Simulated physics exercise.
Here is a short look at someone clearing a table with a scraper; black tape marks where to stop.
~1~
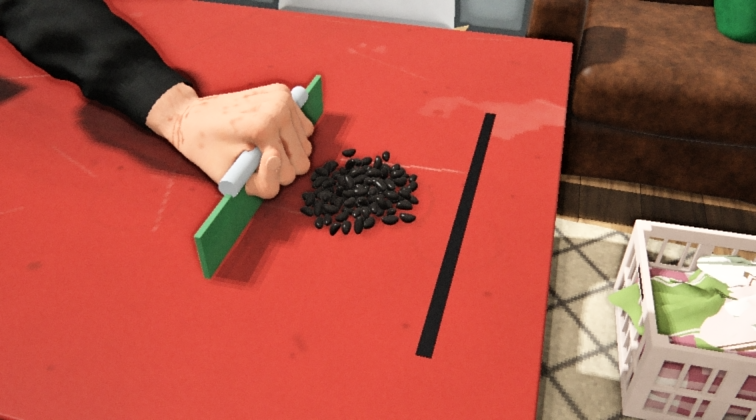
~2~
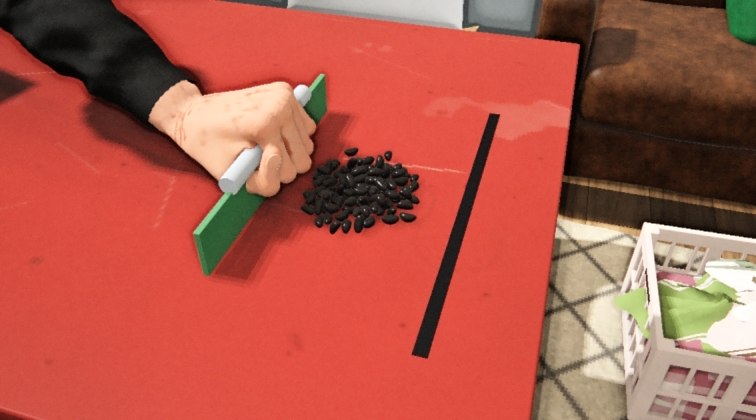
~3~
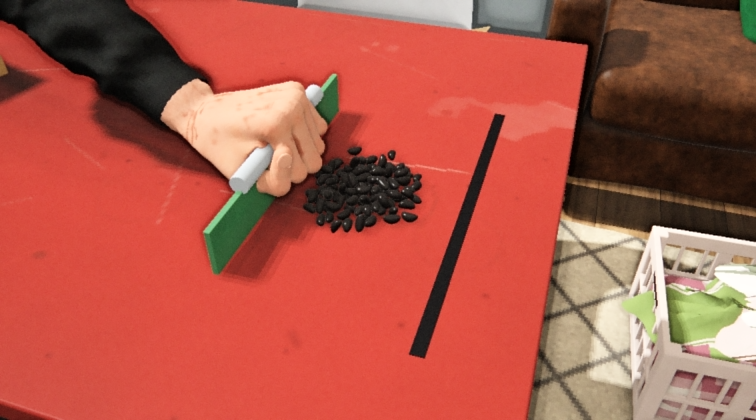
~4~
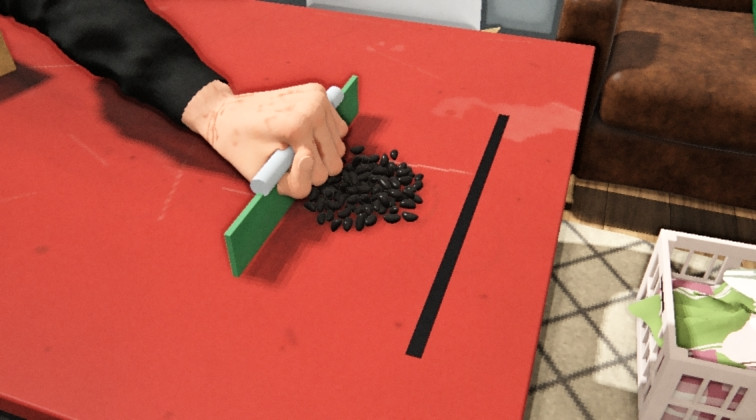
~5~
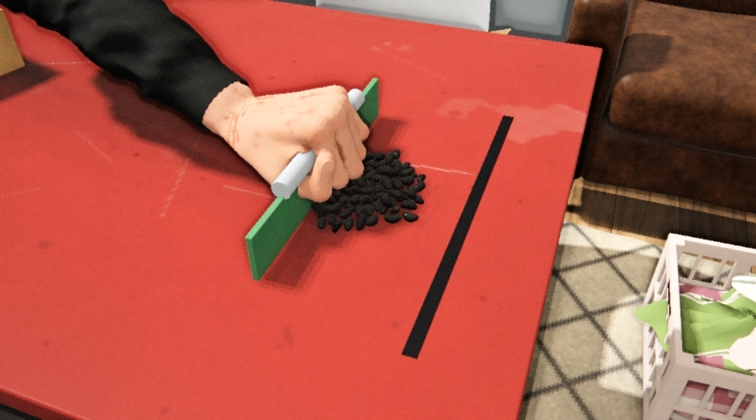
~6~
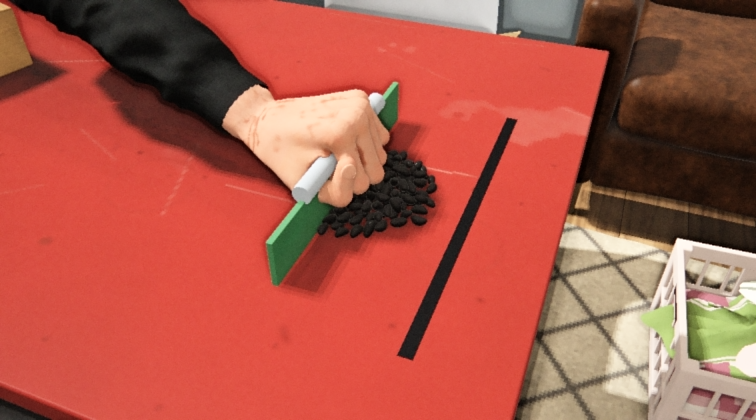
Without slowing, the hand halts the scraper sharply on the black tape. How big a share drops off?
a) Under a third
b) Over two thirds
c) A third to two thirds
Option a: Under a third.
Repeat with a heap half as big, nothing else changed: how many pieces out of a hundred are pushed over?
About 0 %.
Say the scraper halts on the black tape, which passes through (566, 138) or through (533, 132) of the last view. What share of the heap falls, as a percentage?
Try 1 gives 90 %, try 2 gives 30 %.
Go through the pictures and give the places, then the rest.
Scraper near (213, 241), at rest; black tape near (489, 122), about a palm's width from the edge; edge at (555, 230); the heap near (366, 188), black beans, in the first frame.
Scraper near (213, 238), at rest, in the second frame.
Scraper near (223, 237); the heap near (369, 186), in the third frame.
Scraper near (243, 240), in the fourth frame.
Scraper near (264, 243); the heap near (366, 190), near a quarter pushed along, in the fifth frame.
Scraper near (284, 248); black tape near (509, 127); edge at (560, 241); the heap near (382, 193), all but a few pushed along, in the sixth frame.
Shortly afterwards, scraper still moving, near (412, 164); heap all on the table, its front near (484, 242).
Next, scraper stopped at the black tape; heap all on the table, its front near (564, 229).
Some moments later, scraper stopped at the black tape; heap only a few over the edge.
In the end, scraper stopped at the black tape; heap only a few over the edge.
